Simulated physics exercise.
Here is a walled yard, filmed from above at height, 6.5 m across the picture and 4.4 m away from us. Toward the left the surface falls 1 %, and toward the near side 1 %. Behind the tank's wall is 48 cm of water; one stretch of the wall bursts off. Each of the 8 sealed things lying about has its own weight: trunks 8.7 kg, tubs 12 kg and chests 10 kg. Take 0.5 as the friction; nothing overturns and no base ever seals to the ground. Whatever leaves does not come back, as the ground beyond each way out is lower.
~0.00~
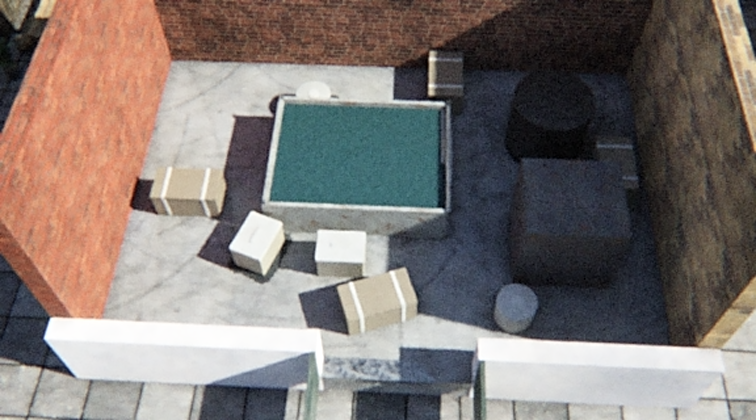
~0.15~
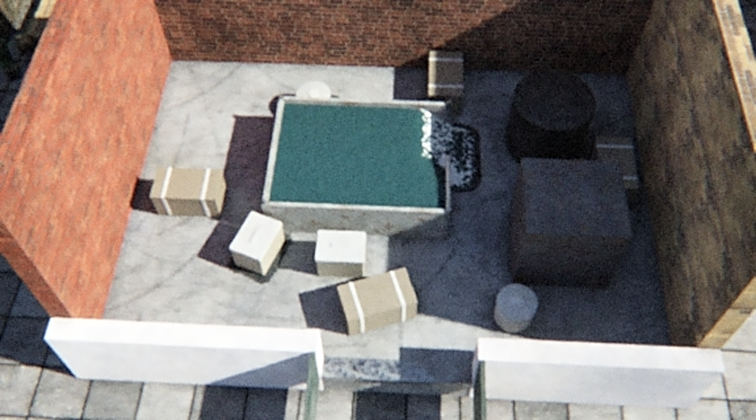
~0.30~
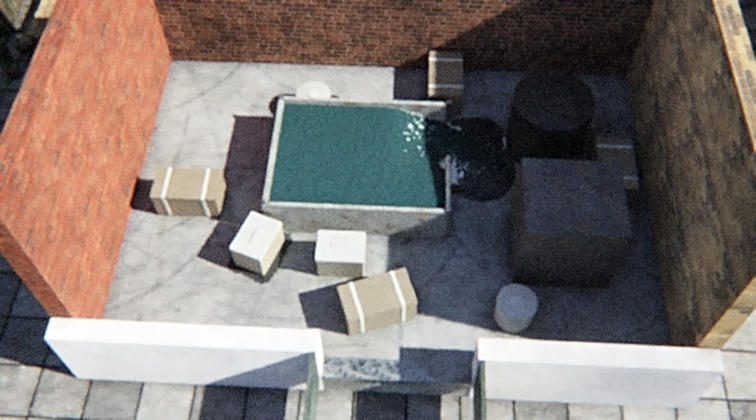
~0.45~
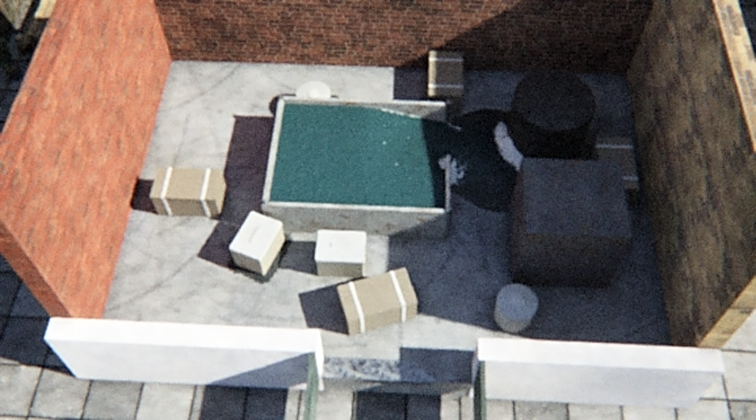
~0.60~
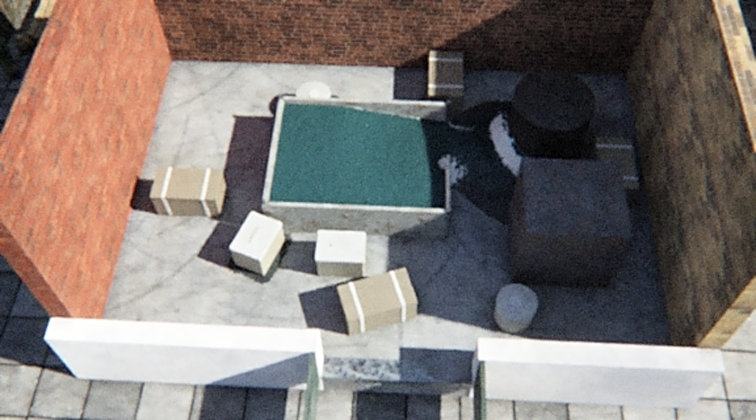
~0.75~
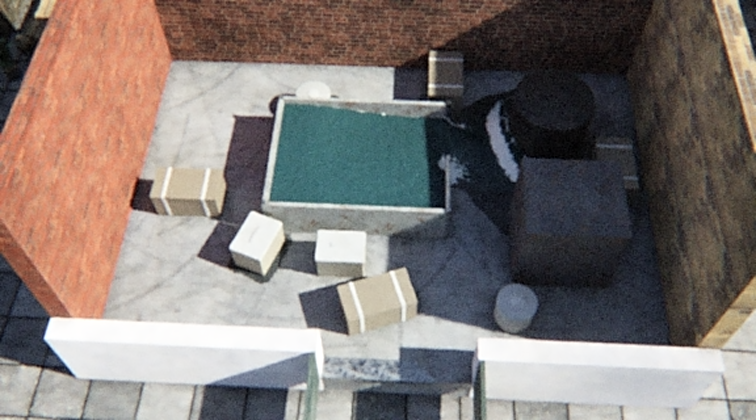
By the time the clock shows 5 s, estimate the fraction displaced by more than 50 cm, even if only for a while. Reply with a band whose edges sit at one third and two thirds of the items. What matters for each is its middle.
Band: Under one third.
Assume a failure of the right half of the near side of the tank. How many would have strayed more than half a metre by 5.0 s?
In that case 3 of them.
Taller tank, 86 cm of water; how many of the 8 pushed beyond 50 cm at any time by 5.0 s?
The count would be 4.
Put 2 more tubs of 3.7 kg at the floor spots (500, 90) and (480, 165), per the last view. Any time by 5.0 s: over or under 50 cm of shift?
First exceeds it, then exceeds it.
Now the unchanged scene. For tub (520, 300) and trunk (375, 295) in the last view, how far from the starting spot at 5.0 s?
Taking them in turn, I get 0 cm for the first and 0 cm for the second.
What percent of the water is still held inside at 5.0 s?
Around 98 % of the water.
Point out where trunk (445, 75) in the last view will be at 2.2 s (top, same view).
Around (414, 87).
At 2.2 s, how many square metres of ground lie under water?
That flooded area is roughly 11.0 m2.
After 1.1 s 0 of 8 are over 50 cm from their spots; 0 afloat.
After 2.2 s 1 of 8 are over 50 cm from their spots; 0 afloat.
After 3.5 s 2 of 8 are over 50 cm from their spots; 2 afloat.
After 5.0 s 1 of 8 are over 50 cm from their spots, and 2 have been at some point; 2 afloat.
